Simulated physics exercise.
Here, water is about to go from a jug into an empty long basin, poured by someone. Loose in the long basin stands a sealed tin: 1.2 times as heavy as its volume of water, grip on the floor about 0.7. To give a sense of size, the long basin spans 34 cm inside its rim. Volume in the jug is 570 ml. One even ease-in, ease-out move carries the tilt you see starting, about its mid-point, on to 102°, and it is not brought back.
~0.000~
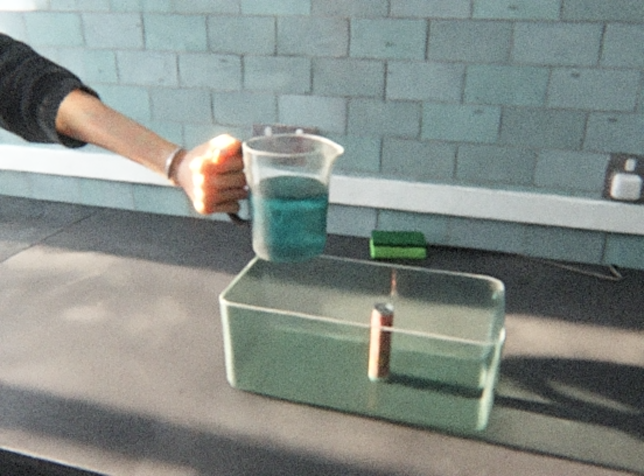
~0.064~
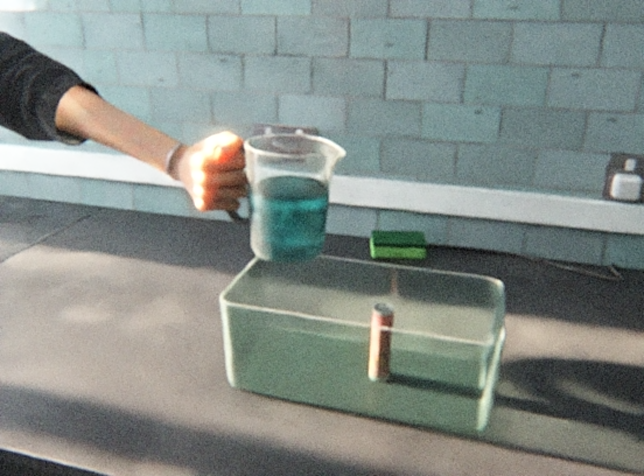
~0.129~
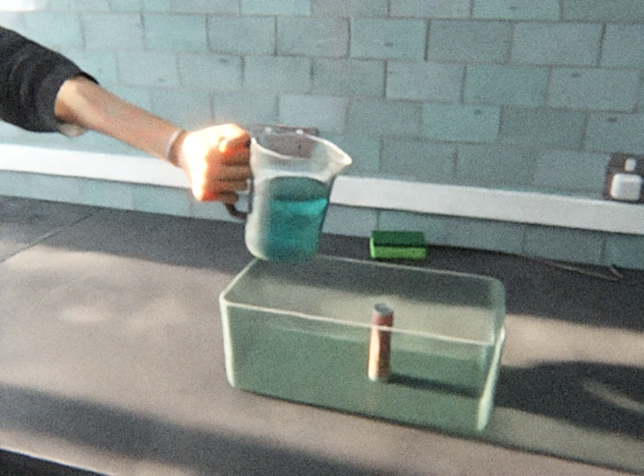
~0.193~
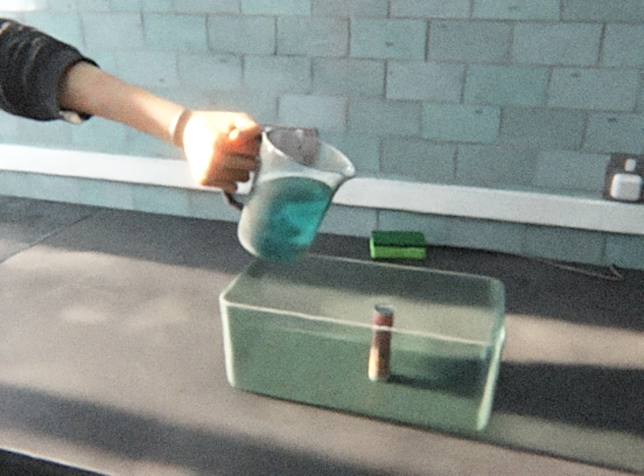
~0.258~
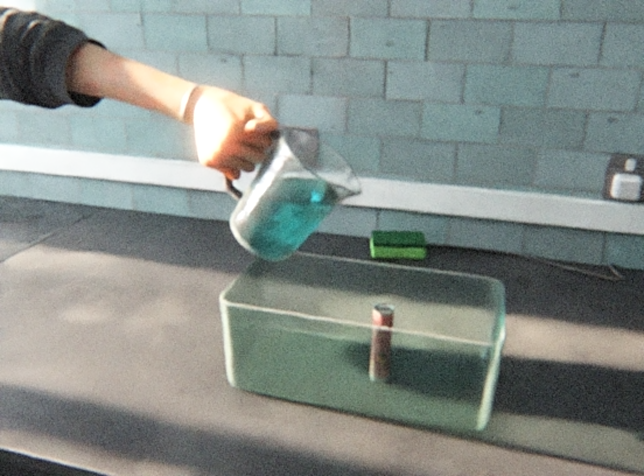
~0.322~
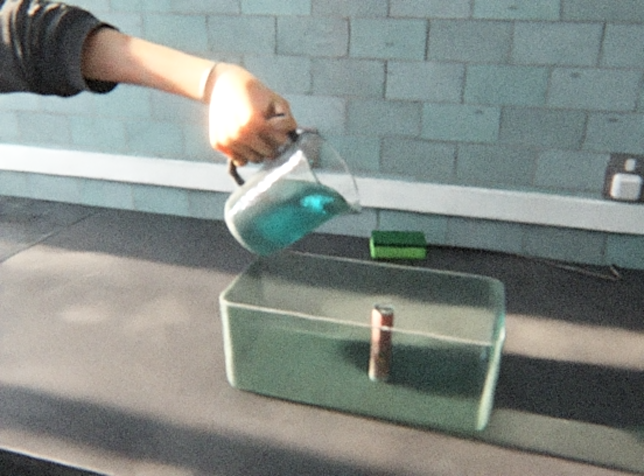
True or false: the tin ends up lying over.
True.
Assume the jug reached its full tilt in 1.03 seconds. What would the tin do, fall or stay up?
Result: Tin tipped over.
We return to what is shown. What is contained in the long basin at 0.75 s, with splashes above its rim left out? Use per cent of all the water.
Near 66 in a hundred.
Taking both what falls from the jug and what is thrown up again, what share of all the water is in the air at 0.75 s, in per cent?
Estimate: Around 12 per cent.
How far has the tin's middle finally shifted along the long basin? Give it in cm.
In the end the tin's centre has shifted about 7.0 centimetres.
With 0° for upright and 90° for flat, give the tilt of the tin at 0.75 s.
Tilt: Around 5 degrees.
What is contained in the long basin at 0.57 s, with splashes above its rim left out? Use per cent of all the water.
Around 16%.
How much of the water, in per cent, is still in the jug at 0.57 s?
Portion remaining: Approx. 66 per cent.
After 0.57 s the tilt is 98° and 65 per cent is still to pour; the tin stands where it began.
After 0.75 s the tilt is 102° and 21 per cent is still to pour; the tin leans 7°.
After 0.94 s the tilt is 102° and 5 per cent is still to pour; the tin lies on its side.
After 1.15 s the tilt is 102° and 1 per cent is still to pour; the tin lies on its side.
In the end the tin lies on its side.
